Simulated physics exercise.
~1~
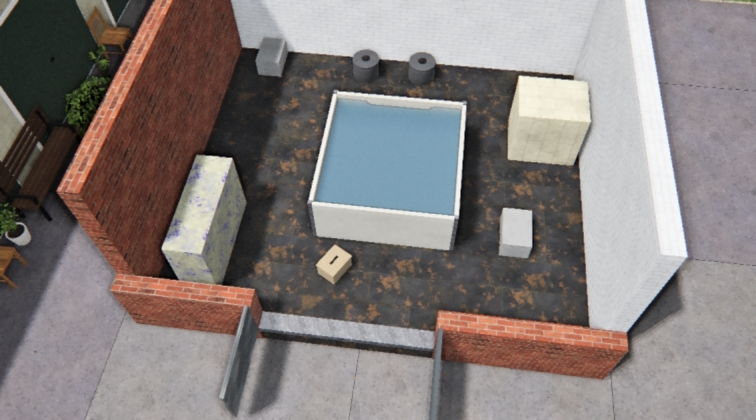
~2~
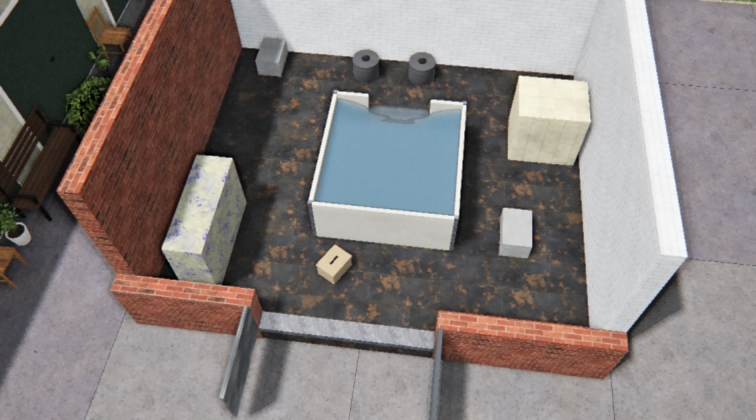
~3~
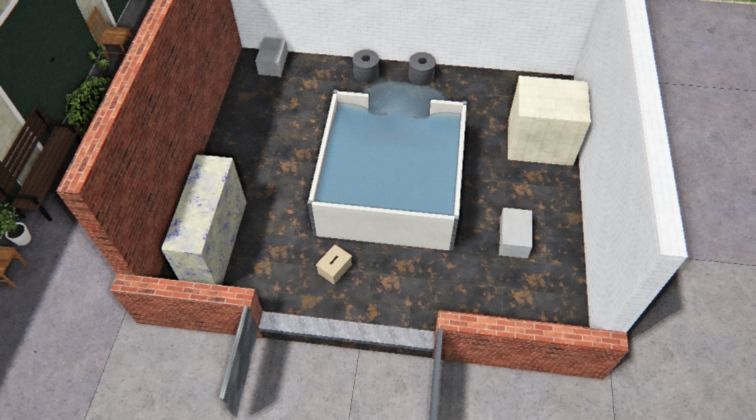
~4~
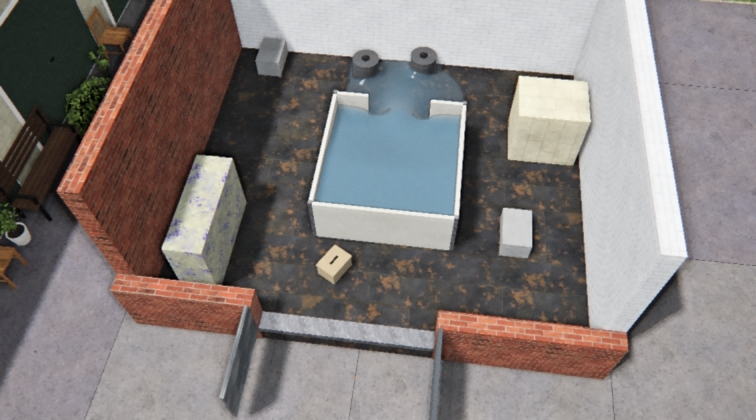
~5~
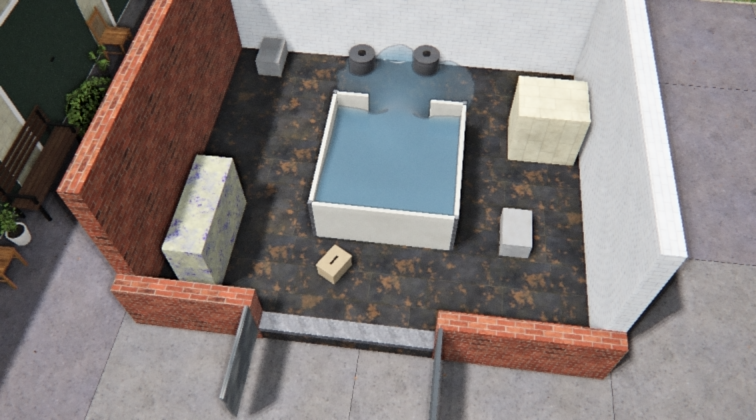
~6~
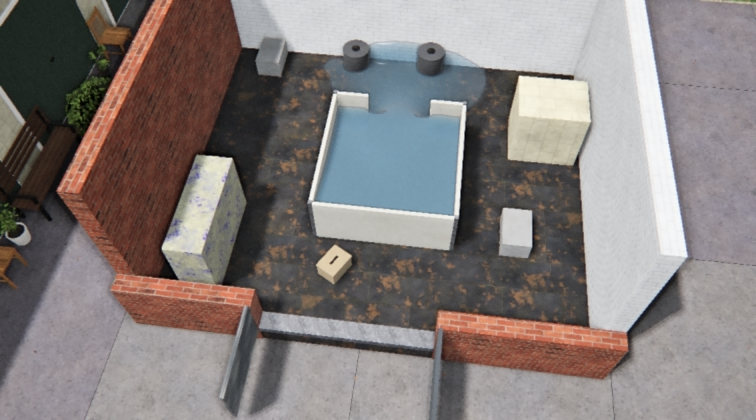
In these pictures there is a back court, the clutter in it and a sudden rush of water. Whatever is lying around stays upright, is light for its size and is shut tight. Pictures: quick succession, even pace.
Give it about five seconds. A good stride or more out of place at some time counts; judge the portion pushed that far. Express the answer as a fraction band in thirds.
Fraction band: 1/3 to 2/3.
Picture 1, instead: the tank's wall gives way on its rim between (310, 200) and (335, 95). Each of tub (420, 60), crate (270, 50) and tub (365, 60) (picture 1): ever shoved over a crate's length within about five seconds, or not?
Taking them in order, covered the distance, covered the distance, covered the distance.
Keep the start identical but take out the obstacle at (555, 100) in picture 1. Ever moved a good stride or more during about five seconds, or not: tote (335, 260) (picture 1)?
For that object it comes out below that mark.
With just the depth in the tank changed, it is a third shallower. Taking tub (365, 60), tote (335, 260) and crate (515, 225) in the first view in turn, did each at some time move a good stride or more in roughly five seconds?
Note, listed order: Covered it / didn't cover it / didn't cover it.
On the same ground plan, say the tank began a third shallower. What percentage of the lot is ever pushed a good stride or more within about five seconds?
Roughly 60 per cent of them.
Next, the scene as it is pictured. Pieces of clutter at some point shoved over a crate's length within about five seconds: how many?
I count 3 of them.
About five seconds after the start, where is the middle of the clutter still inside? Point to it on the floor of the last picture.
I'd say somewhere close to (355, 212).
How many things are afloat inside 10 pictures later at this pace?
Counted: 2.
A moment on, 1 of 5 are well off their spots; 2 afloat.
Next, 3 of 5 are well off their spots; 2 afloat.
Later, 3 of 5 are well off their spots; 3 afloat.
In the end, 3 of 5 are well off their spots, and 3 have been at some point; 3 afloat.
